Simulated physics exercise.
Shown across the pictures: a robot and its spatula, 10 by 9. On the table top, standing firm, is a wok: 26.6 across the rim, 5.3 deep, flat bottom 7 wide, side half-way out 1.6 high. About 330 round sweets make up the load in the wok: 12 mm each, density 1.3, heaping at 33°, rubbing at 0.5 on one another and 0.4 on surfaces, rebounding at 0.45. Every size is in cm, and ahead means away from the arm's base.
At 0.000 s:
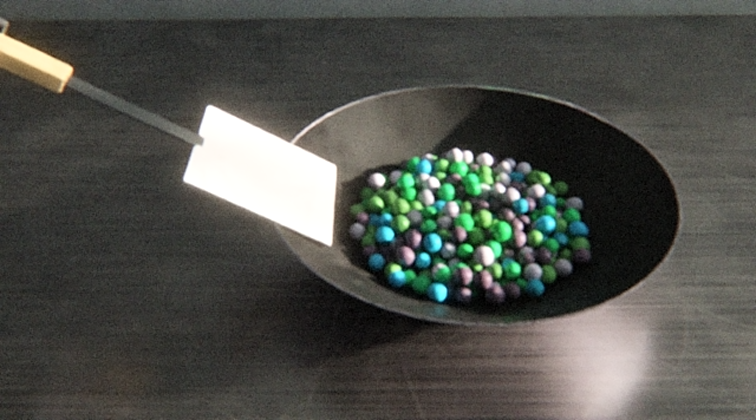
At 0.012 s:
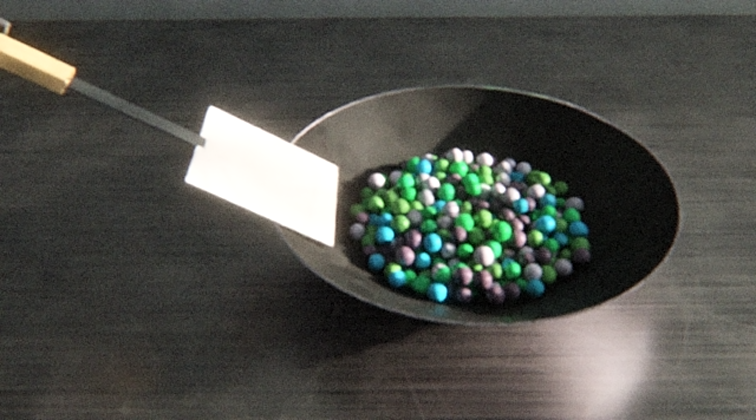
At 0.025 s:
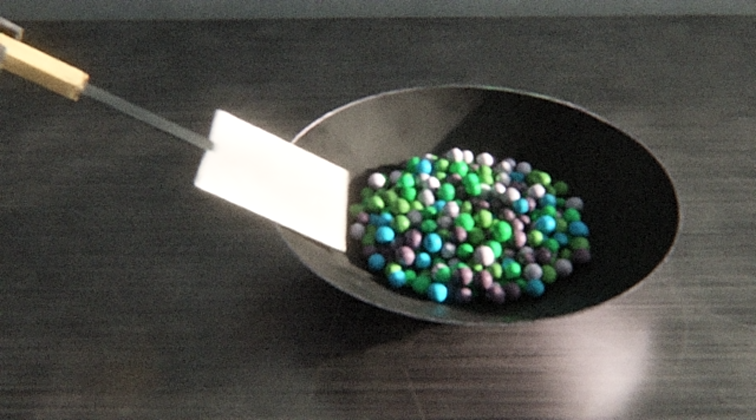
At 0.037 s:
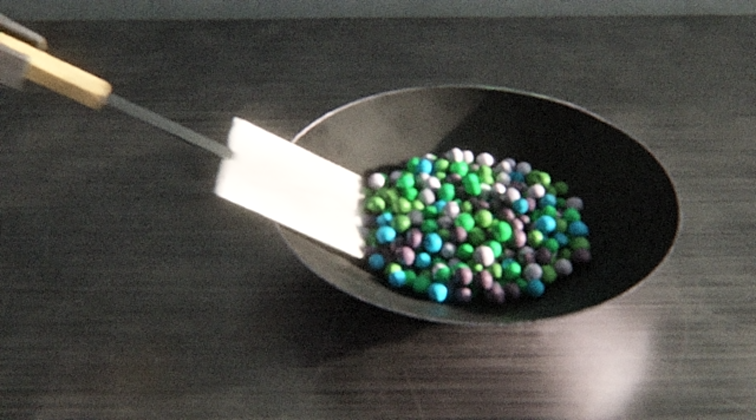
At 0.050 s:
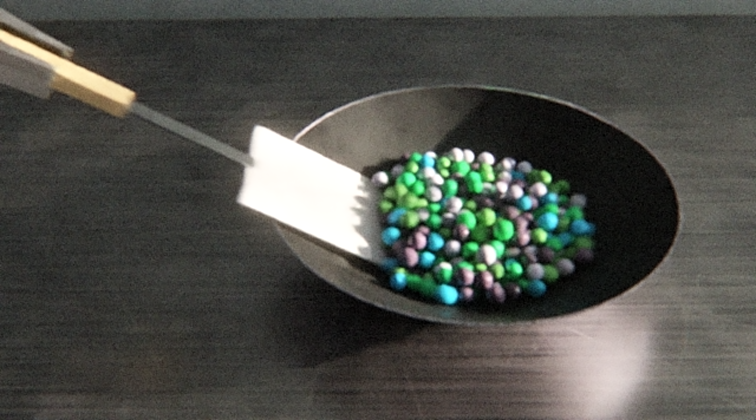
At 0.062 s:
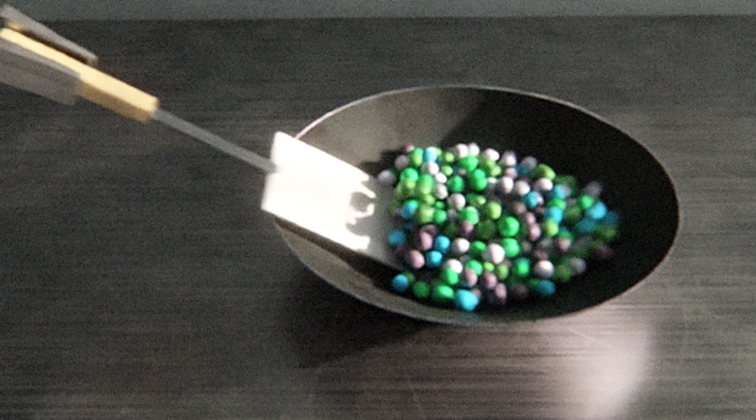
At first, a robot's white spatula with a wooden handle rests over the left rim of a dark wok holding green, blue, white and purple round sweets, barely moving. Then it slides right and slightly down into the wok, meets the sweets and pushes the pile a little to the right.
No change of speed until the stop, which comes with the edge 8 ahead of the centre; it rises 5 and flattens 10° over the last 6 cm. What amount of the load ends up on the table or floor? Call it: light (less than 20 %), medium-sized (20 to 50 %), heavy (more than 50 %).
It comes out medium-sized.
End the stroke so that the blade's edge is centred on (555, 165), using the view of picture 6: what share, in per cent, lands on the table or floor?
The share ending on the table or floor is about 25 per cent.
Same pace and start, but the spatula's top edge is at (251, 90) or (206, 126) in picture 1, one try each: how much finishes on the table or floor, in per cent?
About 45 and 35 per cent.
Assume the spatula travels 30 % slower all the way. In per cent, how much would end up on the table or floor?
Roughly 25 per cent, I'd say.
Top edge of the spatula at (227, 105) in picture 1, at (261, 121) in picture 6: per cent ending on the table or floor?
Around 10 per cent finishes there.
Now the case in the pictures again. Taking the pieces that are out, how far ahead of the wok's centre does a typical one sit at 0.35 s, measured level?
I'd put it at some 24 centimetres.
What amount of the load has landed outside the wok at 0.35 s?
About 25 per cent.
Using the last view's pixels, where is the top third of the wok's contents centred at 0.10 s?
Centre estimated at around (553, 204).
By 0.10 s, sloping 31°, highest piece 7 above the table; 326 in the wok.
By 0.14 s, sloping 28°, highest piece 9 above the table; 312 in the wok, 14 on the blade or in flight.
By 0.35 s, sloping 21°, highest piece 18 above the table; 199 in the wok, 78 on the table or floor, 49 on the blade or in flight.
By 1.40 s, sloping 21°, highest piece 5 above the table; 199 in the wok, 127 on the table or floor.
Final count, 199 in the wok, 127 on the table or floor. That is 39 % on the table or floor.
